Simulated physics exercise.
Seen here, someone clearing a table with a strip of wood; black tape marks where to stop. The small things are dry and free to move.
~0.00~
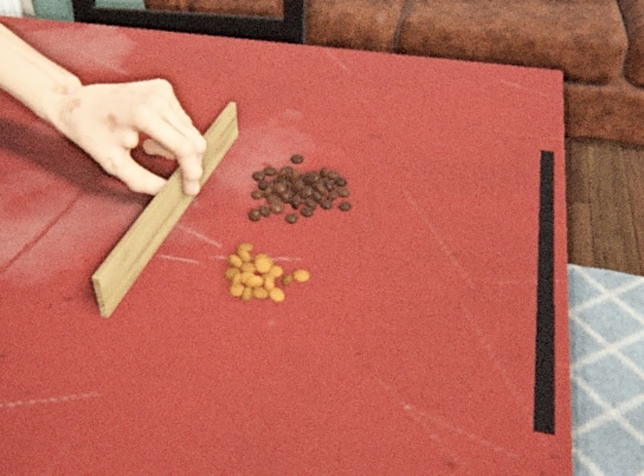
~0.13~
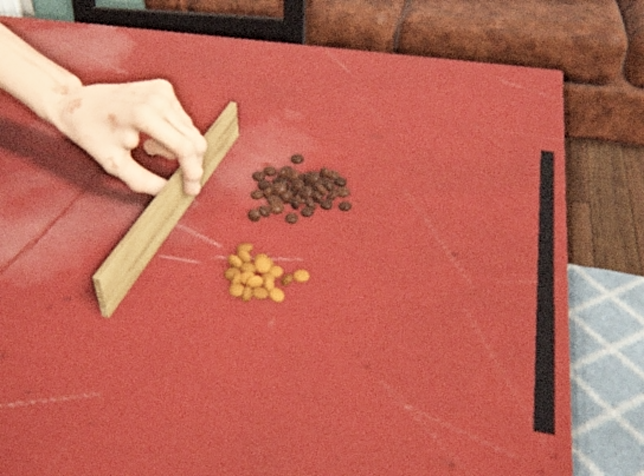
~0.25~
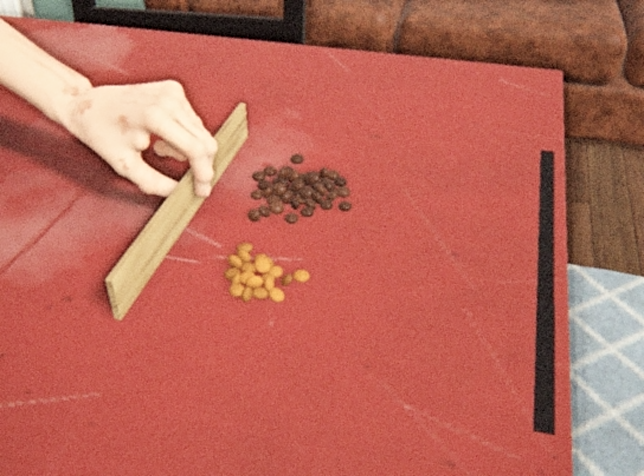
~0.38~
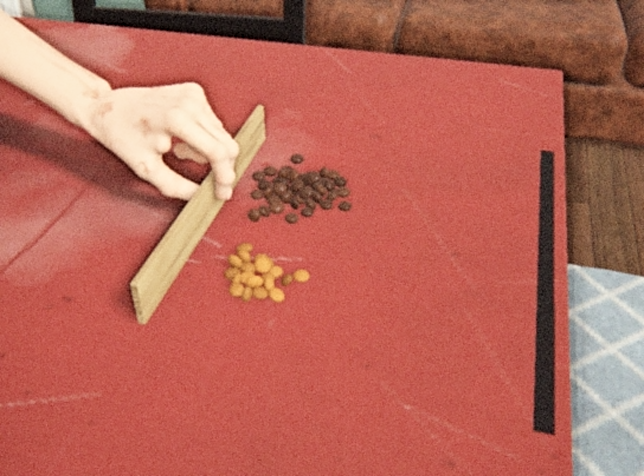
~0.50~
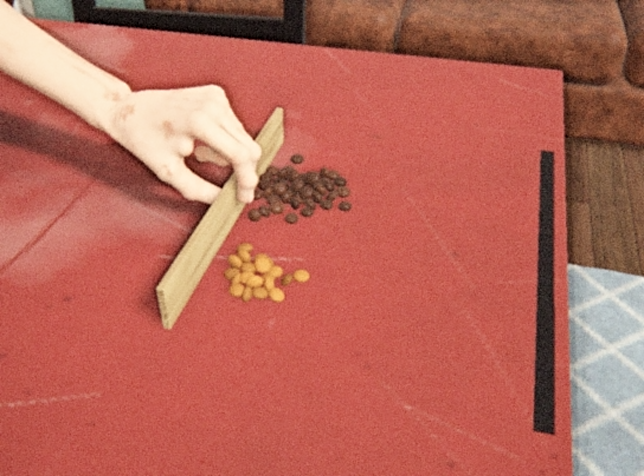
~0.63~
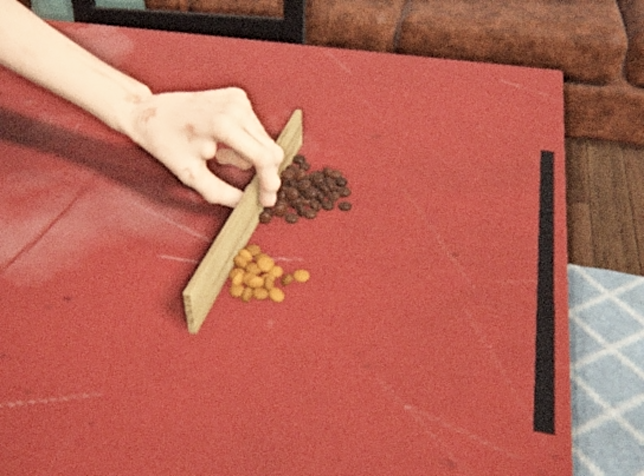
A person's bare hand reaches in from the upper left over a scuffed red tabletop, seen from above at an angle, with a brown sofa and a patterned rug beyond. The hand holds a slanted wooden strip left of dark brown drops and, nearer, orange-tan bits, with black tape near the right edge. After resting briefly, the strip slides right and nudges the dark pile, while the camera stays still.
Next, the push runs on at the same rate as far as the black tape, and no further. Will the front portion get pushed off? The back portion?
The front portion loses pieces over the edge and the back portion loses pieces over the edge.
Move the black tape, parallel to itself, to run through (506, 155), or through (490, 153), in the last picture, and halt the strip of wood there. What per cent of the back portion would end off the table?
First some 10, then 0 per cent.
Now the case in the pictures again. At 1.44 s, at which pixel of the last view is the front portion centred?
At about (408, 303).
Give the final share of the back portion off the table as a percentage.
Near 100 %.
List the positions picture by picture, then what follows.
Strip of wood at (112, 280), at rest; black tape at (547, 160), right by the edge; edge at (568, 269); front portion at (267, 279), a few bits of cat kibble; back portion at (292, 192), some flat chocolate drops, in the first picture.
Strip of wood at (113, 280), at rest; back portion at (292, 192), in the second picture.
Strip of wood at (125, 282); front portion at (267, 279), in the third picture.
Strip of wood at (149, 286); back portion at (292, 192), in the fourth picture.
Strip of wood at (174, 291); front portion at (267, 279), in the fifth picture.
Strip of wood at (199, 295); black tape at (547, 160); edge at (568, 269); front portion at (268, 279); back portion at (298, 194), about a third pushed along, in the sixth picture.
After 1.44 s, strip of wood still moving, near (407, 207); front portion all on the table, its front near (446, 297); back portion all on the table, its front near (479, 211).
After 2.27 s, strip of wood stopped at the black tape; front portion about two thirds over the edge; back portion about two thirds over the edge.
After 2.55 s, strip of wood stopped at the black tape; front portion most over the edge; back portion nearly all over the edge.
At rest (2.8 s), strip of wood stopped at the black tape; front portion most over the edge; back portion nearly all over the edge.
